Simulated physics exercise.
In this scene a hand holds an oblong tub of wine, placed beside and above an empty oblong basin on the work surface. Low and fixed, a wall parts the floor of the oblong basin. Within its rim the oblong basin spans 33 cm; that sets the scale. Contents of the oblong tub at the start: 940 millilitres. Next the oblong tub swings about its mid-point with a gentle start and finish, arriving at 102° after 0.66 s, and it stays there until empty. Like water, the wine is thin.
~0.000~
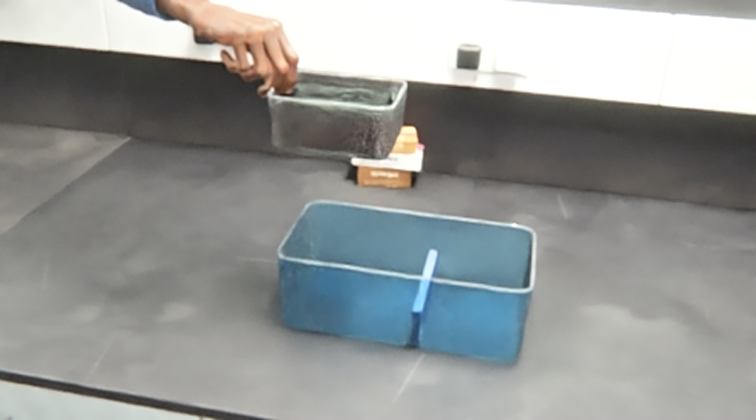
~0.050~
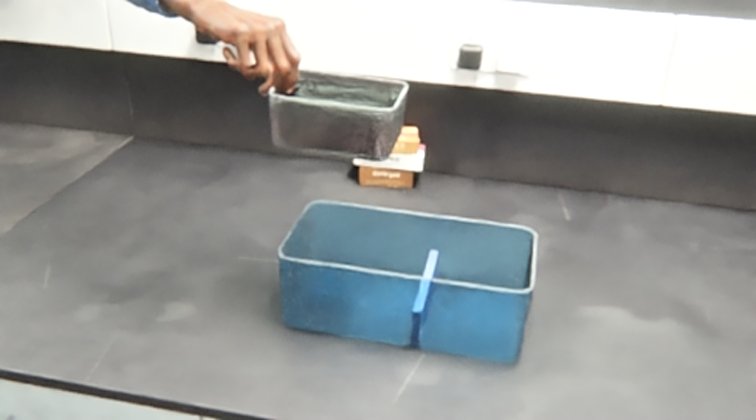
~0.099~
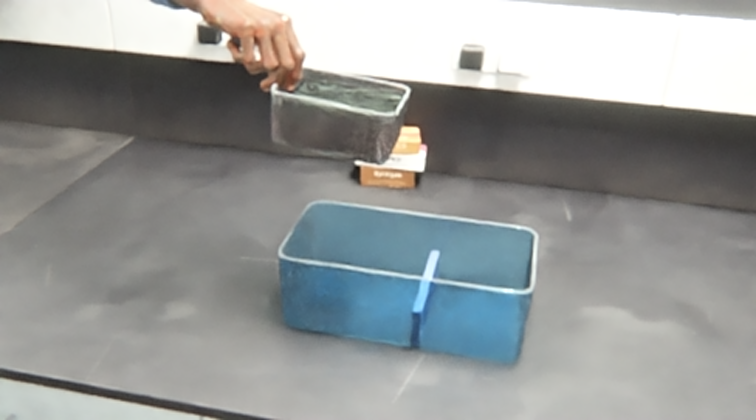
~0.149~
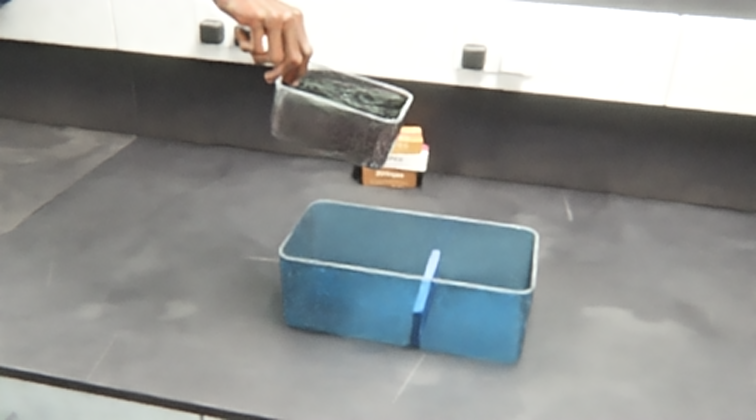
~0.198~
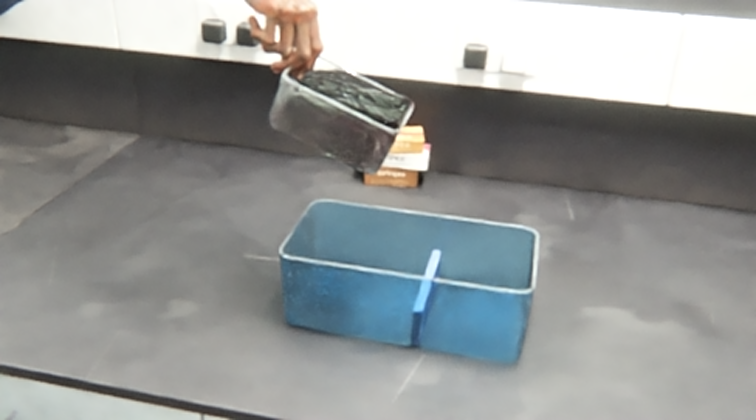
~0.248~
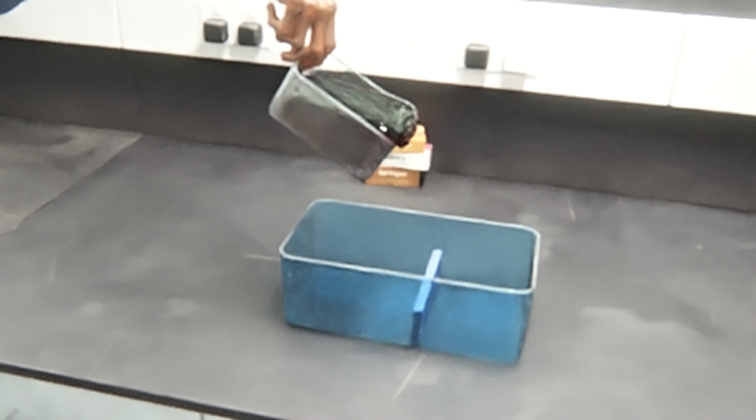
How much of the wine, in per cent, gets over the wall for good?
60 %.
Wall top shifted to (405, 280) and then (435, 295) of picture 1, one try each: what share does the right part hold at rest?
Respectively close to 75 and 45 %.
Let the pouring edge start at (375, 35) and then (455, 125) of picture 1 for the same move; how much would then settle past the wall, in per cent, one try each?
Respectively 50 and 85 %.
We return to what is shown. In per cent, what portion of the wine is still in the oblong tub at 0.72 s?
About 3 per cent.
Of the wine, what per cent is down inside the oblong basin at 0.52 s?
Around 30%.
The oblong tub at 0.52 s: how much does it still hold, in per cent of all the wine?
Still held: Roughly 18 % of the total.
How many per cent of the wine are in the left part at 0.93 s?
I'd put it near 32 percent.
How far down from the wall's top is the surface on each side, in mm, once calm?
Left side: Around 44 mm. Right side: Around 28 mm.
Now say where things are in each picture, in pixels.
The first picture shows tilt 0°; pouring edge (400, 96); surface from (283, 90) to (399, 102); the oblong basin's rim runs from (294, 228) to (533, 260); the wall's top is at (426, 280).
The second picture shows tilt 1°; pouring edge (401, 98); surface from (284, 90) to (400, 103).
The third picture shows tilt 6°; pouring edge (403, 103); surface from (286, 88) to (401, 105).
The fourth picture shows tilt 12°; pouring edge (405, 110); surface from (288, 87) to (404, 107).
The fifth picture shows tilt 21°; pouring edge (406, 119); surface from (290, 86) to (409, 113); 1 per cent is over the edge.
The sixth picture shows tilt 32°; pouring edge (405, 130); surface from (289, 86) to (397, 117); 7 per cent is over the edge.
Then, 0.52 s in, the tilt is 91° and 18 per cent is still to pour, 1 is left of the wall and 29 right of it.
Then, 0.72 s in, the tilt is 102° and 3 per cent is still to pour, 22 is left of the wall and 59 right of it.
Then, 0.93 s in, the tilt is 102° and 1 per cent is still to pour, 31 is left of the wall and 60 right of it.
Then, 1.16 s in, the tilt is 102° and 0 per cent is still to pour, 34 is left of the wall and 60 right of it.
Finally, 34 per cent lies left of the wall, 60 right of it and 6 outside.
